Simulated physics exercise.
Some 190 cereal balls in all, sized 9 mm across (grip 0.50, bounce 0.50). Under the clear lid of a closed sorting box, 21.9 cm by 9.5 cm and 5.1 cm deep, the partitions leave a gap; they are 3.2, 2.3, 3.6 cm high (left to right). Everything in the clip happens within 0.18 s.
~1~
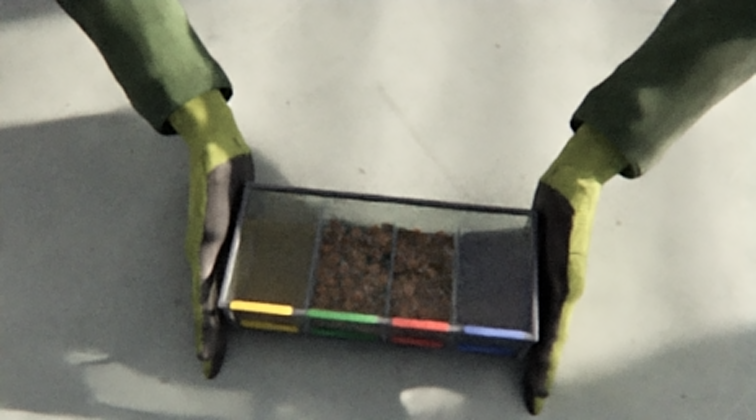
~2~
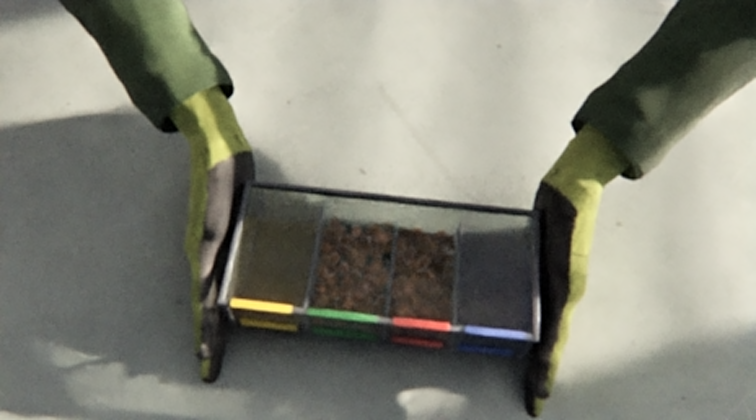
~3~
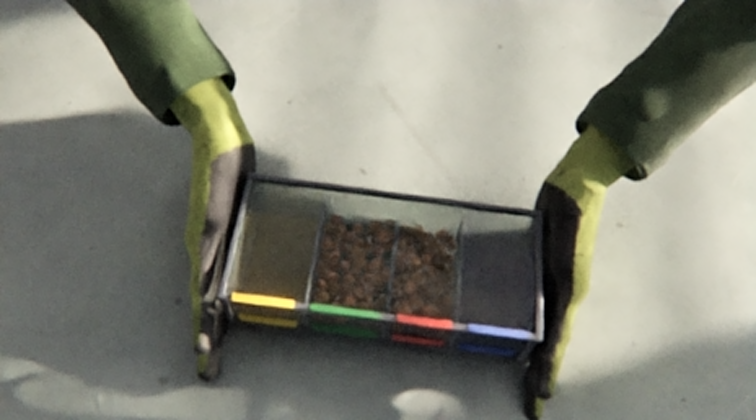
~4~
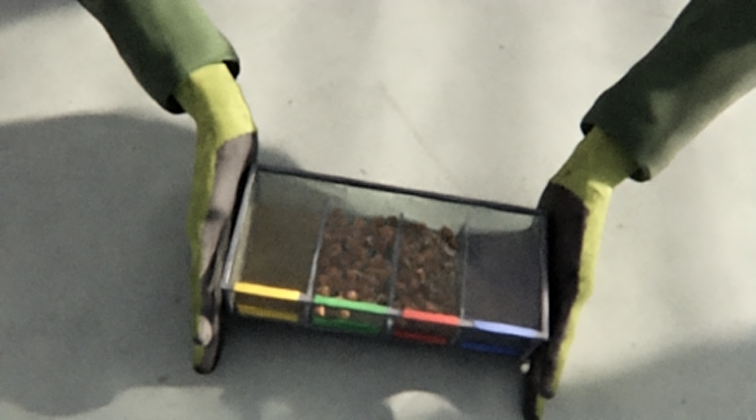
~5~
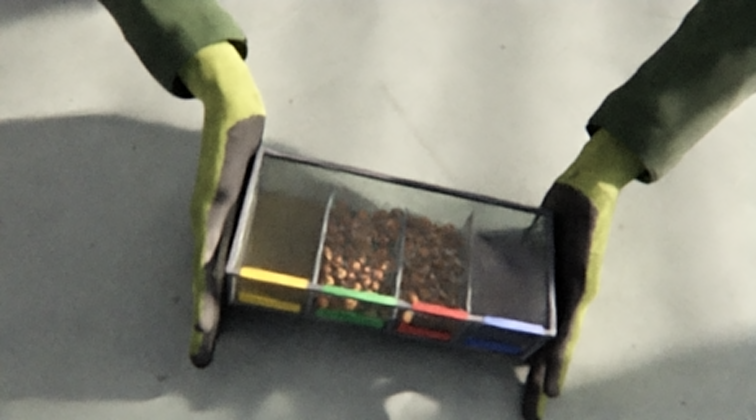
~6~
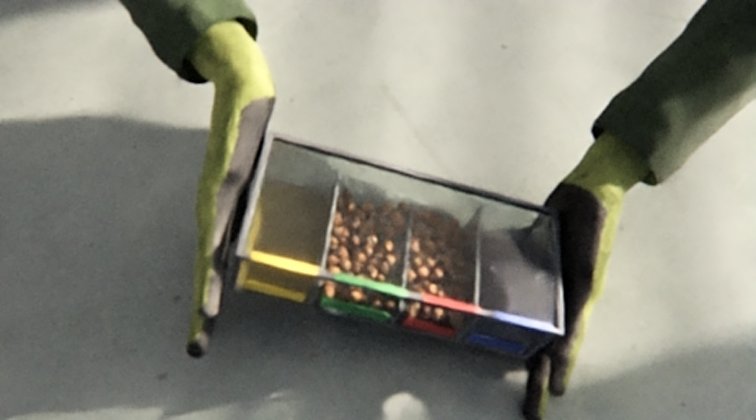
Gloved hands slowly tilt a clear-lidded box of small brown balls, raising its left side.
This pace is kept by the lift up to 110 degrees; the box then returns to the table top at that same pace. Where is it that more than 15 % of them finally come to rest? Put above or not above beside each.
Red compartment: Holds a share past the limit, blue compartment: Holds a share past the limit, green compartment: Holds a share within the limit, yellow compartment: Holds a share within the limit.
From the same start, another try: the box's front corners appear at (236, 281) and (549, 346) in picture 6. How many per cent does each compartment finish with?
Red = 65 %; blue = 30 %; green = 5 %; yellow = 0 %.
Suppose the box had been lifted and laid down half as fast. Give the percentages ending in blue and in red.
Blue 25 %, red 65 %.
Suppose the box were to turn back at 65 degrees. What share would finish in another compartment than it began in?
Some 15 per cent.
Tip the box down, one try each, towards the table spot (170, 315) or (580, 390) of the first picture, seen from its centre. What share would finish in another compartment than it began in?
Some 80 and 45 per cent.
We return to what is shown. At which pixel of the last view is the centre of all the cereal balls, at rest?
Centre at rest: Approx. (435, 262) px.
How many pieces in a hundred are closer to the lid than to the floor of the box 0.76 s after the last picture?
Around 70 %.
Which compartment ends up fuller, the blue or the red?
The red compartment ends up with more.
Then, 0.76 s after the last picture, tilt 110 degrees; red 65 %, blue 10 %, green 20 %.
Then, 1.27 s after the last picture, tilt 49 degrees; red 75 %, blue 20 %, green 10 %.
Then, 1.84 s after the last picture, tilt 0 degrees; red 70 %, blue 20 %, green 10 %.
In the end, red 70 %, blue 20 %, green 10 %, yellow 0 %.
